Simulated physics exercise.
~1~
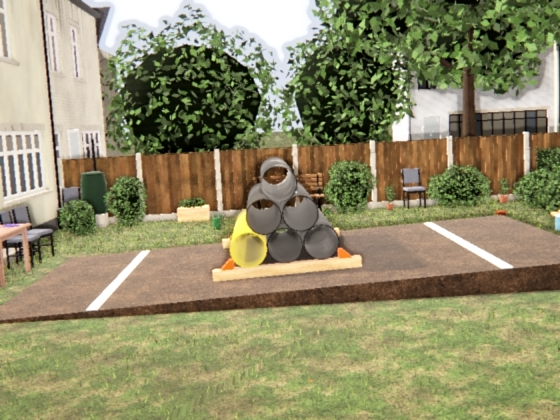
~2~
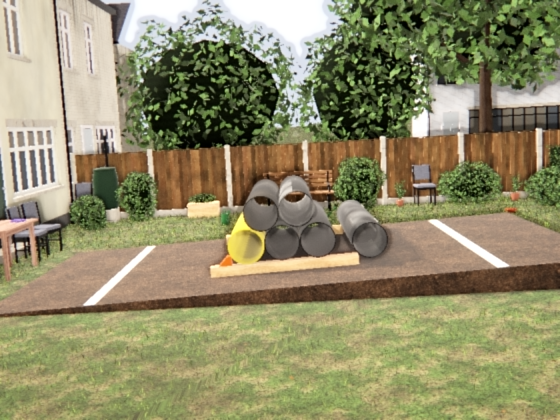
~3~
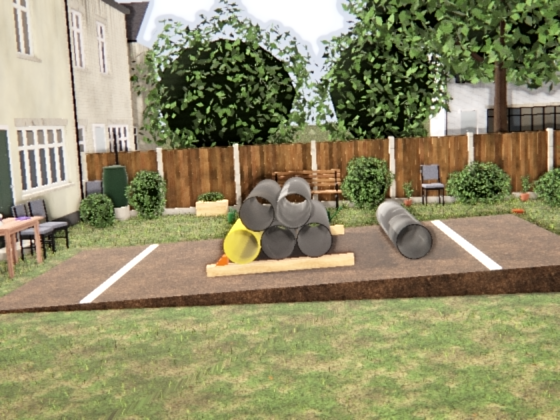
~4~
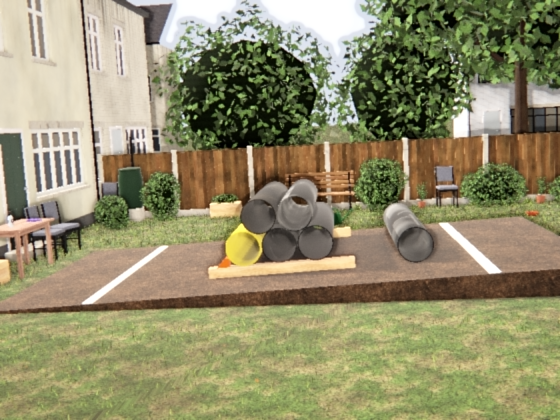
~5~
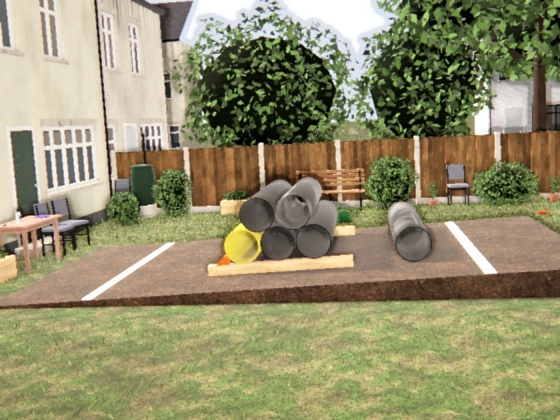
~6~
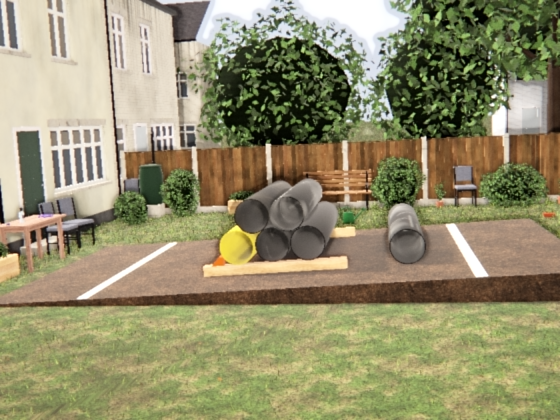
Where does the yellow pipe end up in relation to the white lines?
The yellow pipe does not cross either white line. It stays at the bottom left of the pile on the wooden bearers, between the two lines.
